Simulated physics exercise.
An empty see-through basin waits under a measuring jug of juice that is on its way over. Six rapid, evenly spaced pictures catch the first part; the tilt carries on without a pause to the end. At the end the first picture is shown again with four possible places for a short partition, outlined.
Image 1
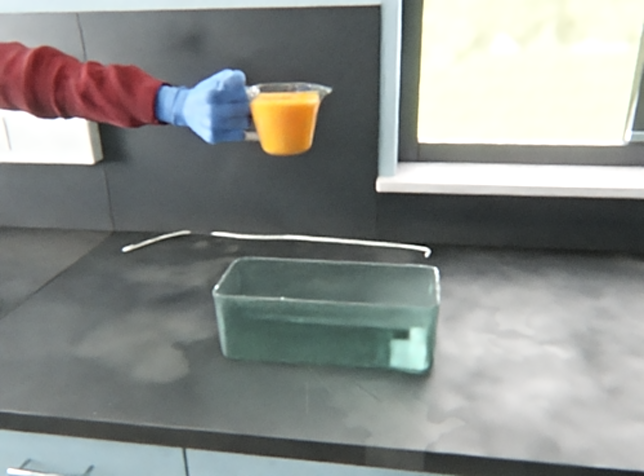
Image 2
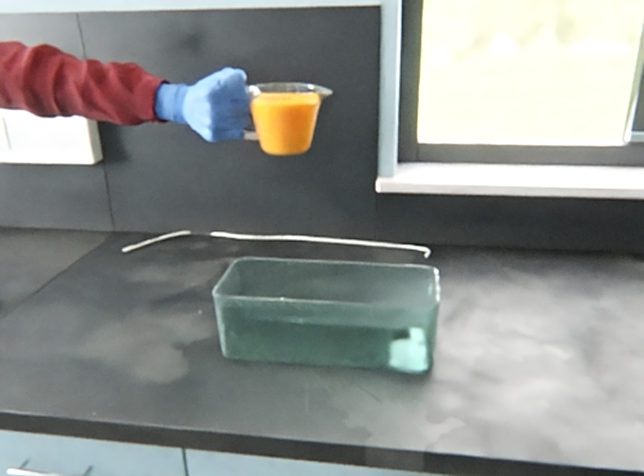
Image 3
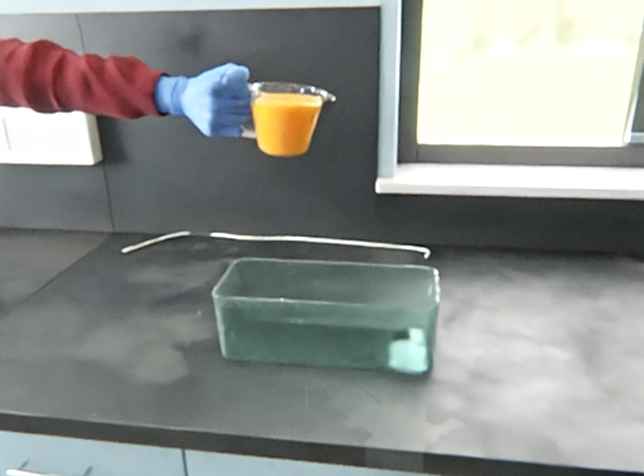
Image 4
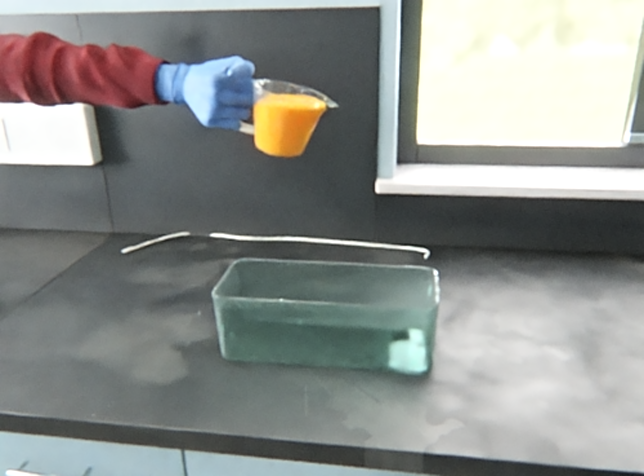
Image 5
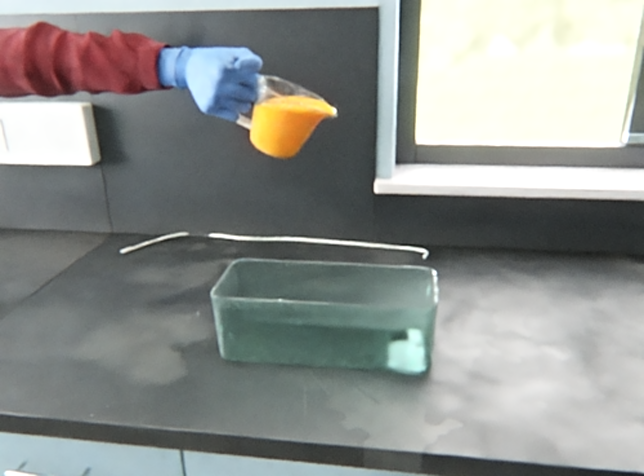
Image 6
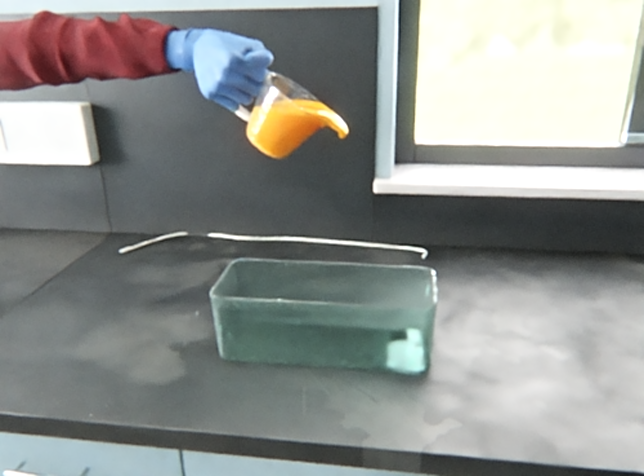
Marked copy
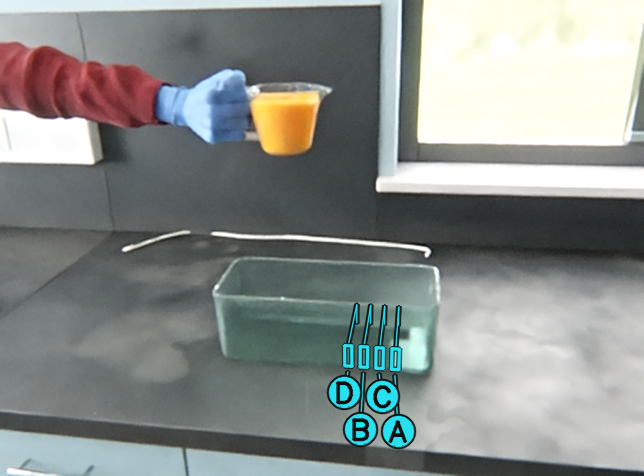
The footage shows a blue-gloved hand holding a measuring jug of orange juice above a see-through basin on a dark countertop, then gradually tilting the jug to the right until juice starts to run over its lip.
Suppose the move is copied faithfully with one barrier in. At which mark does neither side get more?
Place C.
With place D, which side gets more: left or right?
The right one.
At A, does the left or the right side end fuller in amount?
The left side.
On the marked copy, A at (394, 375); B at (363, 372); C at (379, 374); D at (347, 371).
With A, about 85 % ends left of the wall and 12 % right of it; 4 % is lost outside.
With B, about 17 % ends left of the wall and 80 % right of it; 3 % is lost outside.
With C, about 44 % ends left of the wall and 53 % right of it; 3 % is lost outside.
With D, about 12 % ends left of the wall and 84 % right of it; 5 % is lost outside.
